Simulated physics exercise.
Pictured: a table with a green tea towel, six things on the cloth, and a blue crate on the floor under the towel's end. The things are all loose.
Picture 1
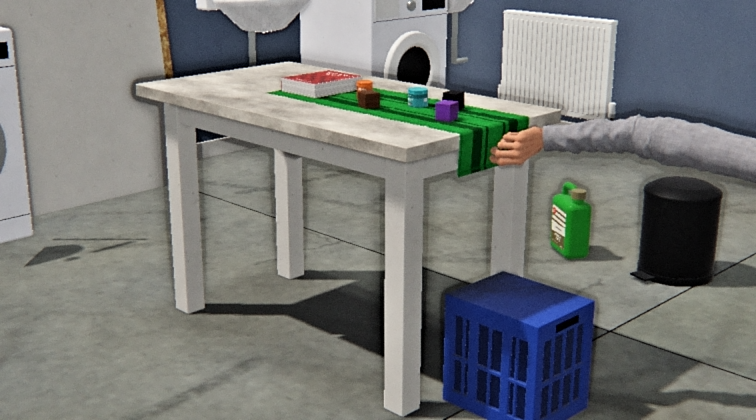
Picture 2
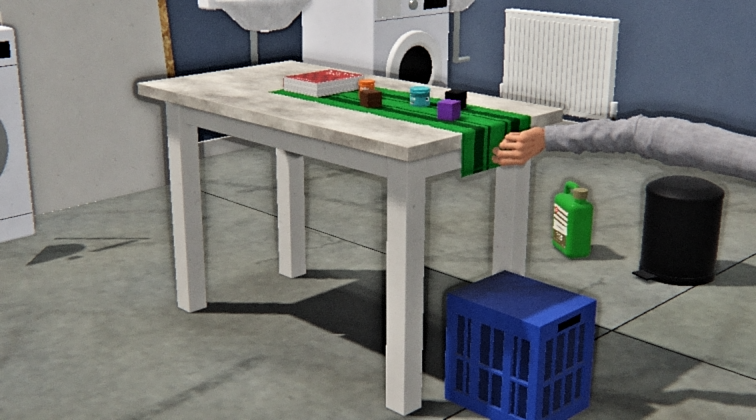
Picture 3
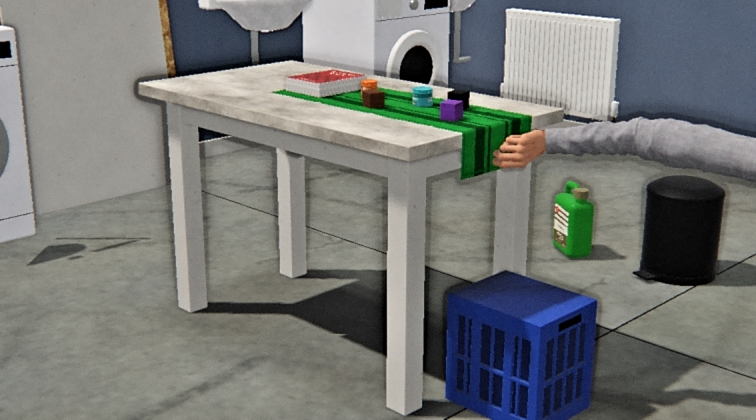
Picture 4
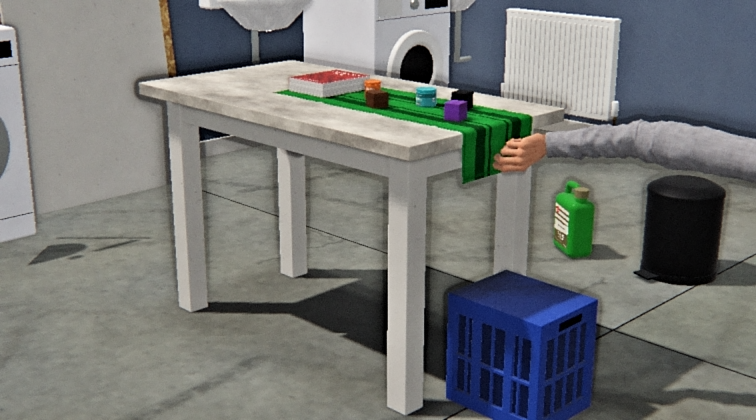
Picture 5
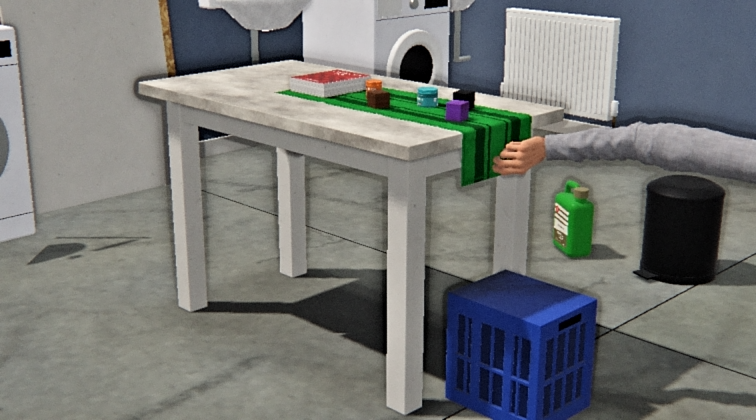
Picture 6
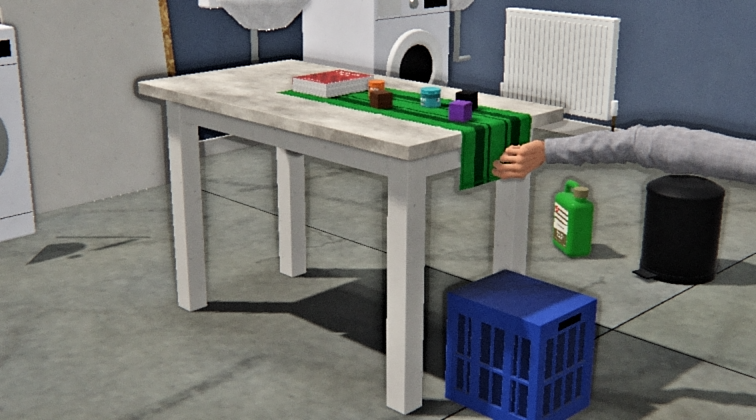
A hand slowly pulling a green cloth down over the table's end, the small coloured pots and cubes shifting slightly right with it.
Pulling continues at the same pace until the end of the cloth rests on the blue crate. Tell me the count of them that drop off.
The drop will claim three items.
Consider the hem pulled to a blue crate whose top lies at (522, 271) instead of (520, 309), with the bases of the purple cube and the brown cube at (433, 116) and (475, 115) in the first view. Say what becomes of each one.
The purple cube ends up off the top and the brown cube ends up off the top.
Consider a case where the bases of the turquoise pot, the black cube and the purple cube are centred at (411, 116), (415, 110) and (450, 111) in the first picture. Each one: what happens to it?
I reckon the turquoise pot takes a fall, the black cube takes a fall and the purple cube takes a fall.
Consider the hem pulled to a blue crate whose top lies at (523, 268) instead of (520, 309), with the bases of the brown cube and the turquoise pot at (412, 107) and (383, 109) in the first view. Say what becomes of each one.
Brown cube: Safe; turquoise pot: Safe.
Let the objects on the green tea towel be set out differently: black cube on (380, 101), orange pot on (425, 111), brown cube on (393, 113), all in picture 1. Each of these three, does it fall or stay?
The black cube stays aboard, the orange pot is lost, the brown cube is lost.
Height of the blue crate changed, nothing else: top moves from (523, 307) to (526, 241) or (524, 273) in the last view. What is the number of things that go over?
Then 1, then 2.
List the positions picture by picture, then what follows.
The first frame shows hem (458, 177); purple cube (447, 102); black cube (454, 92); turquoise pot (418, 89); brown cube (369, 92); orange pot (365, 81); top of the crate (520, 309).
The second frame shows hem (461, 177); purple cube (449, 101).
The third frame shows hem (460, 180); black cube (458, 91).
The fourth frame shows hem (462, 184); turquoise pot (427, 88); top of the crate (523, 307).
The fifth frame shows hem (461, 186); brown cube (379, 92).
The sixth frame shows hem (459, 190); purple cube (461, 102); black cube (467, 92); turquoise pot (431, 89); brown cube (381, 92); orange pot (377, 81).
Early on, hem near (496, 207); all still up.
Midway, hem near (496, 251); purple cube and black cube gone.
Near the end, hem on the crate; purple cube, black cube and turquoise pot gone.
Finally, hem on the crate; purple cube, black cube and turquoise pot gone. The table loses three.
